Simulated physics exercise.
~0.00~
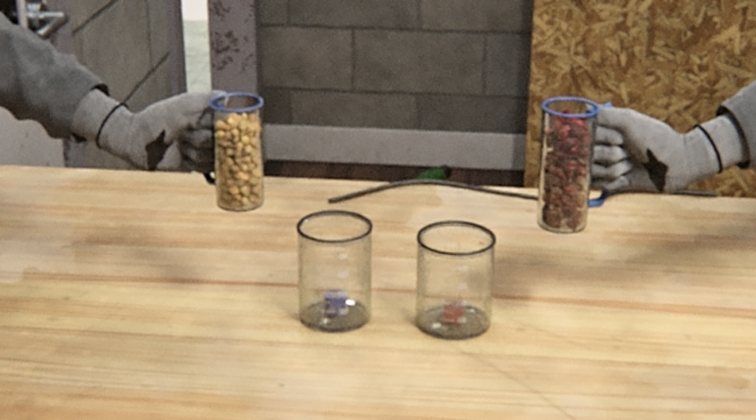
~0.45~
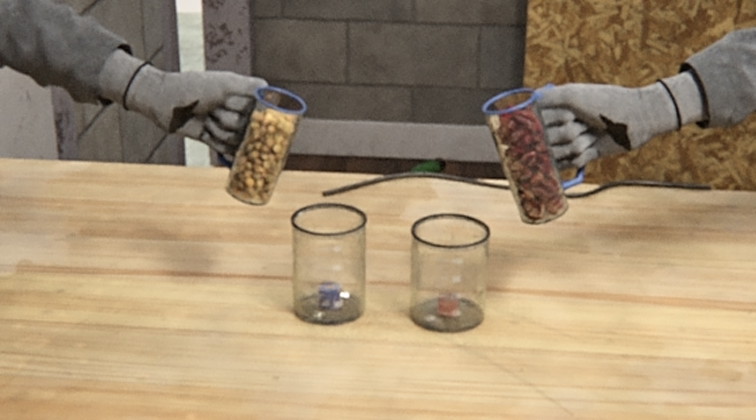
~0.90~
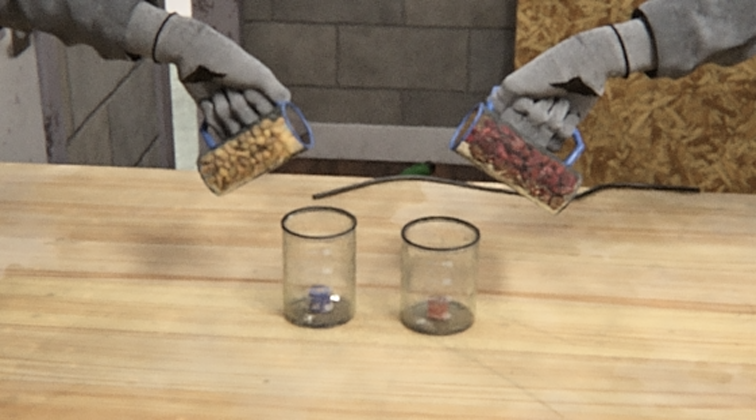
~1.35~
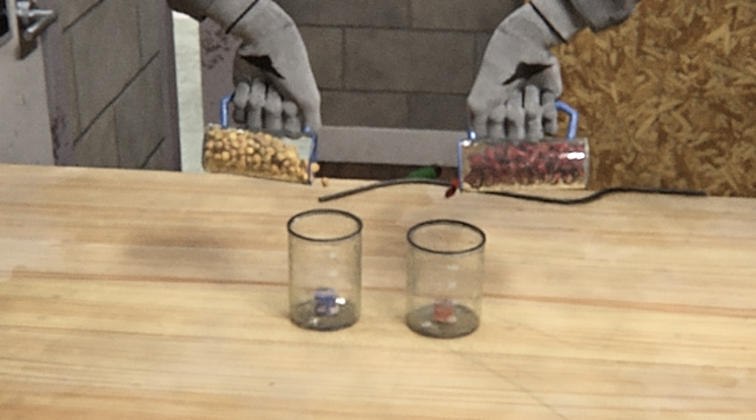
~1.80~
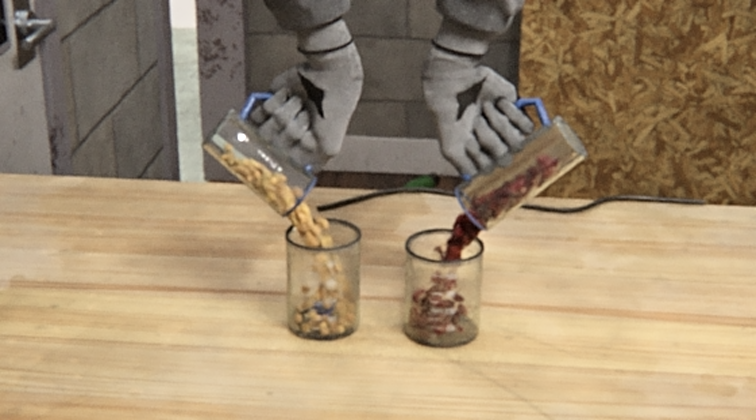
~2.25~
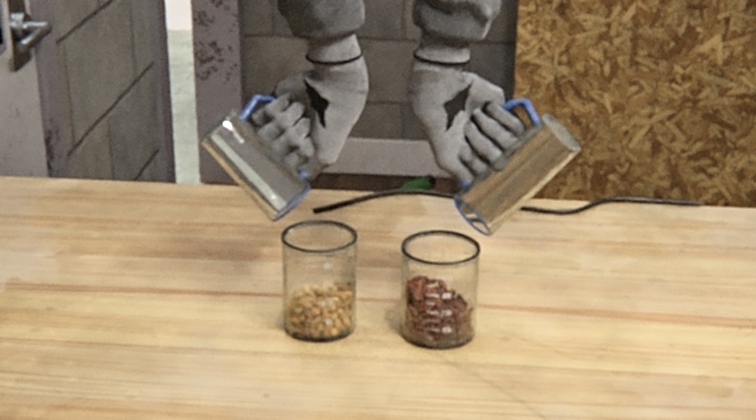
Two gloved hands tip cups of yellowish and dark red pieces into clear beakers, covering small objects.
